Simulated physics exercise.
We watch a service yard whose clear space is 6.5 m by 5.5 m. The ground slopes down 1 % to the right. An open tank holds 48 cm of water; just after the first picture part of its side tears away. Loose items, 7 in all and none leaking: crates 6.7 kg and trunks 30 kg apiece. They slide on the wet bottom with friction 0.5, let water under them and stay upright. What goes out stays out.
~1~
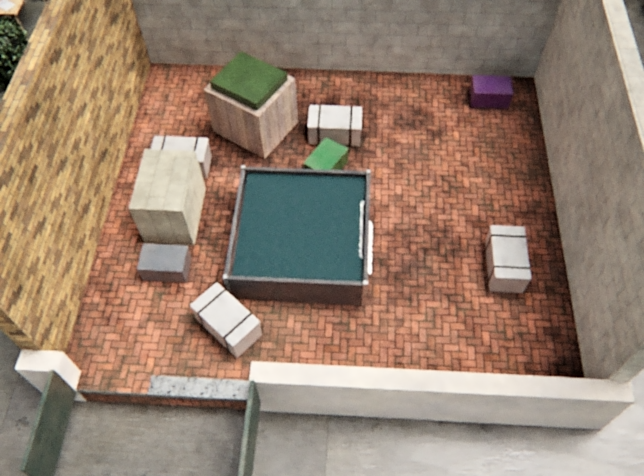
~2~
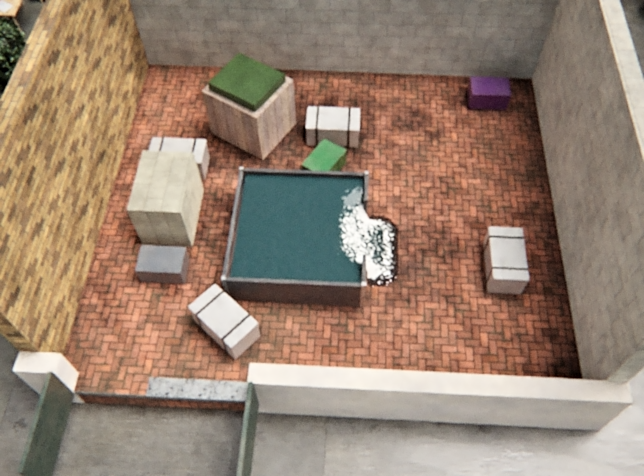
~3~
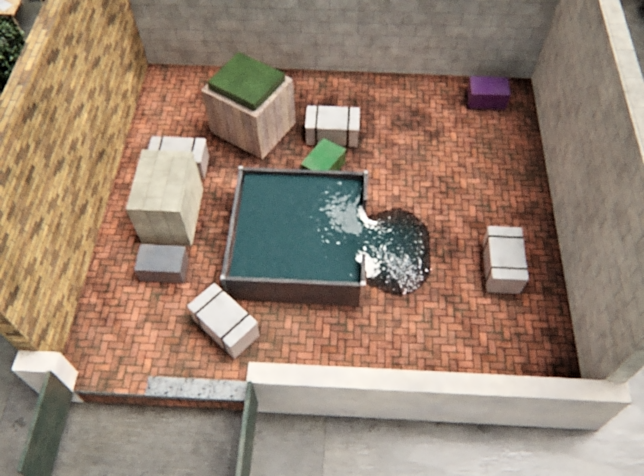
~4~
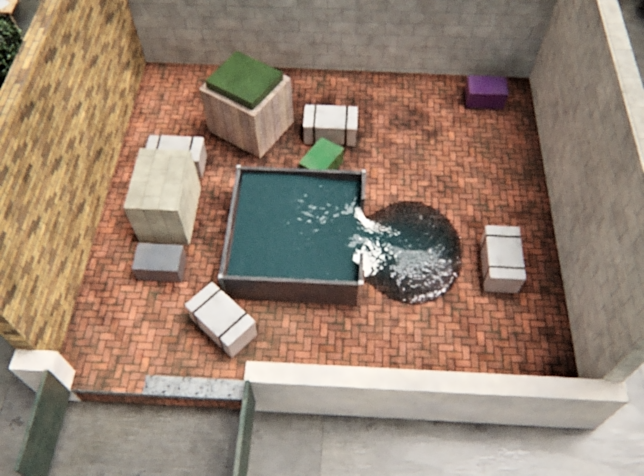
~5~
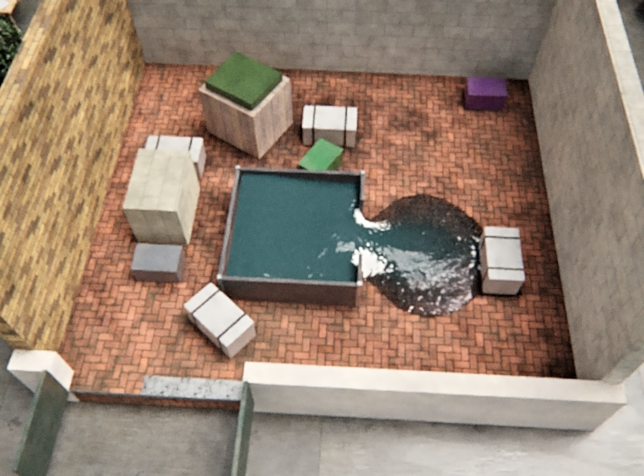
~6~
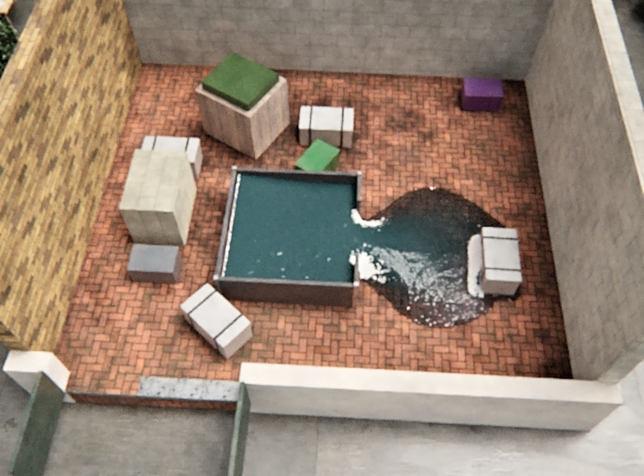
The footage shows a walled, brick-paved yard with crates and trunks around an open tank of water; the tank's right side gives way and water pours out, spreading rightward across the bricks and around a pale trunk.
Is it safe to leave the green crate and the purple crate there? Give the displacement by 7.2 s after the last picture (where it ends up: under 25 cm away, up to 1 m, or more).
The green crate stays put; the purple crate ends far away.
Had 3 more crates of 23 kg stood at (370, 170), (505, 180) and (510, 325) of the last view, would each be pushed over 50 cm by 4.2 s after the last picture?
In turn: Under, over, more.
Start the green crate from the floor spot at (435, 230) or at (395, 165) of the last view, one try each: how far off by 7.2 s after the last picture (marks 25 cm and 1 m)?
In turn: It travels far; it stays put.
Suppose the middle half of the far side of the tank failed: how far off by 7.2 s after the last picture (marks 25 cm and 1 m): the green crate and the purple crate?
In that case the green crate gets carried off, the purple crate travels far.
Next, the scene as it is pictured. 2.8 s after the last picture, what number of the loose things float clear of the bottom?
I count 2.
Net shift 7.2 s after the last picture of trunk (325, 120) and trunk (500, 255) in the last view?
In that order: 0 cm, 60 cm.
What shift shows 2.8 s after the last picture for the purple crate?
Roughly 50 cm by then.
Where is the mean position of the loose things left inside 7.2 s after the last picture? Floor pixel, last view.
Around (284, 199).
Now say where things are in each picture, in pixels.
The green crate at (326, 156), on the bottom; the purple crate at (492, 85), on the bottom; 3.0 m2 under water; 0 of 7 have shifted, in the first picture.
The green crate at (324, 157) rests on the ground; the purple crate at (490, 86), on the bottom; water covers 3.4 m2; 0 of 7 have shifted, in the second picture.
The green crate at (323, 157) rests on the ground; the purple crate at (490, 86) rests on the ground; 4.0 m2 under water; 0 of 7 have shifted, in the third picture.
The green crate at (321, 156), on the bottom; the purple crate at (488, 85) rests on the ground; water covers 4.7 m2; 0 of 7 have shifted, in the fourth picture.
The green crate at (320, 157) rests on the ground; the purple crate at (487, 86) rests on the ground; 5.4 m2 under water; 0 of 7 have shifted, in the fifth picture.
The green crate at (317, 157) rests on the ground; the purple crate at (483, 87), on the bottom; water covers 6.1 m2; 0 of 7 have shifted, in the sixth picture.
Then, 0.9 s after the last picture the green crate is near (317, 157), 0.0 m from its start, aground; the purple crate is near (483, 87), 0.0 m from its start, aground; 0 of 7 are out; 0 afloat.
Then, 2.8 s after the last picture the green crate is near (317, 157), 0.0 m from its start, aground; the purple crate is near (455, 76), 0.5 m from its start, afloat; 0 of 7 are out; 2 afloat.
Then, 4.8 s after the last picture the green crate is near (317, 157), 0.0 m from its start, aground; the purple crate is near (329, 99), 2.5 m from its start, afloat; 0 of 7 are out; 2 afloat.
Then, 7.2 s after the last picture the green crate is near (317, 157), 0.0 m from its start, aground; the purple crate is near (258, 81), 3.6 m from its start, afloat; 0 of 7 are out; 2 afloat.
